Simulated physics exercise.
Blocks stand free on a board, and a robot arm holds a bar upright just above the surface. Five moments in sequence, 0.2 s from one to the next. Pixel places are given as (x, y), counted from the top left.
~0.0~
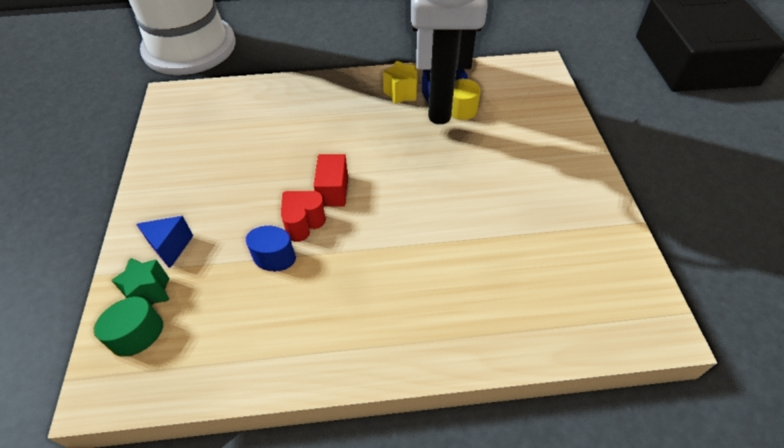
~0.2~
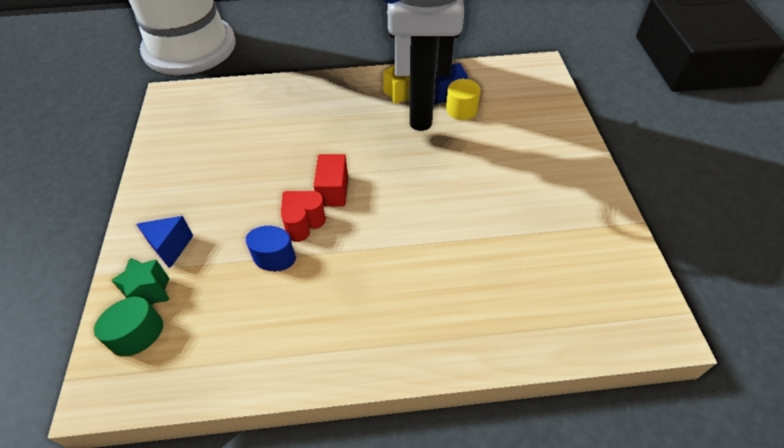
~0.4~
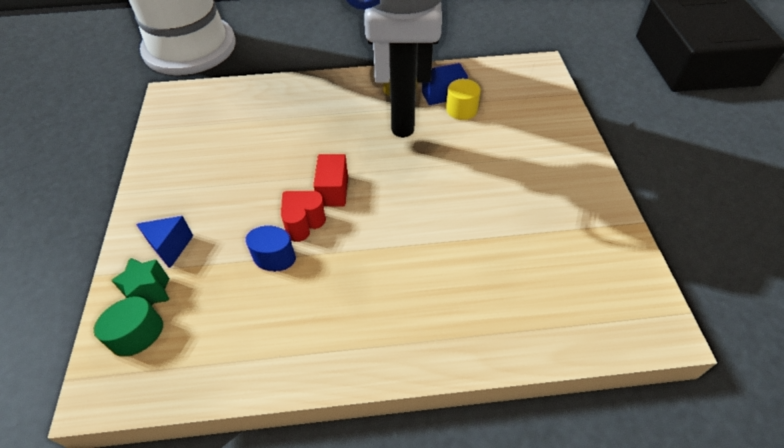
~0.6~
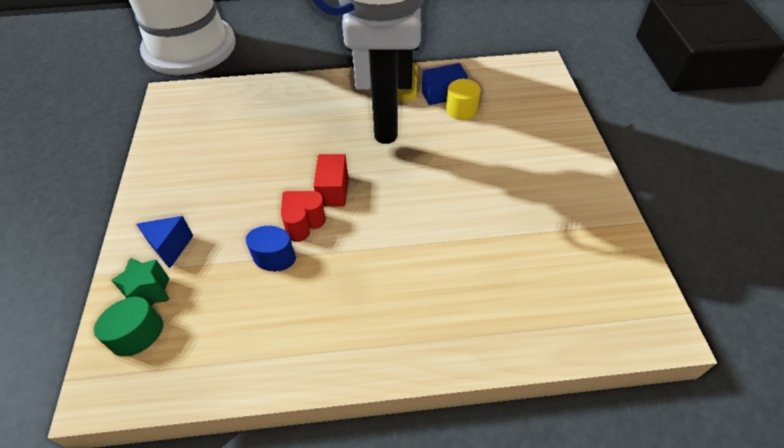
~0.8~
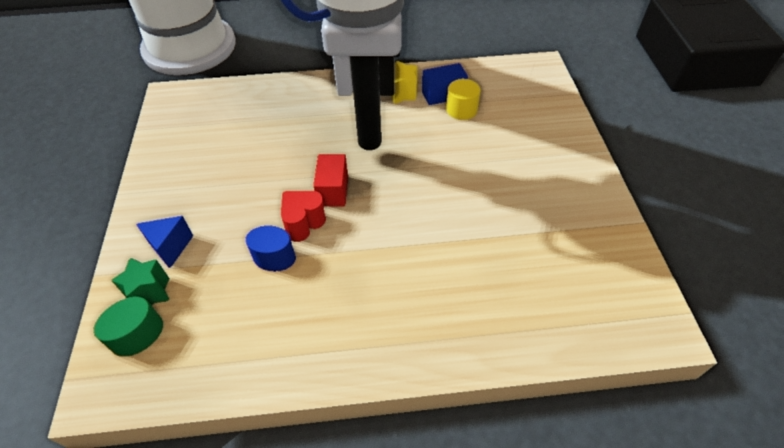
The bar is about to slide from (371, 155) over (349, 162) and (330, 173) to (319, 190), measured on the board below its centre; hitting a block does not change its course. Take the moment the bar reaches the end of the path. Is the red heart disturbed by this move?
My prediction: It moves.
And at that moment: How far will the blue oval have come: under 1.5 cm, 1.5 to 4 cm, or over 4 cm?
It shifts by less than 1.5 cm.
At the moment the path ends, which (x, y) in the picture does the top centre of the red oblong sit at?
Around pixel (325, 196).
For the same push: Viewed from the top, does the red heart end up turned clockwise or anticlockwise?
From above, the red heart will be seen to turn clockwise.
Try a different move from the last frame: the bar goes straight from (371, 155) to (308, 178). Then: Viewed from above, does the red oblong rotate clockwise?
My answer is no.
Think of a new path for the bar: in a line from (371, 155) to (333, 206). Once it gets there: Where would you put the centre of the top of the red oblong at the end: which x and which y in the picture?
My estimate: (304, 176).
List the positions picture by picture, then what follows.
The first frame shows bar's lower end at (440, 118); blue oval at (267, 238); red heart at (299, 204); red oblong at (330, 169).
The second frame shows bar at (421, 125); blocks still.
The third frame shows bar at (403, 131); blocks still.
The fourth frame shows bar at (386, 137); blocks still.
The fifth frame shows bar at (370, 144); blue oval at (267, 238); red heart at (299, 204); red oblong at (330, 169).
The first path, step by step. Halfway along, bar at (336, 155); red oblong at (328, 172).
At the end, bar at (316, 179); blue oval still; red heart at (297, 214), turned 45° clockwise; red oblong at (325, 196), turned 40° anticlockwise.
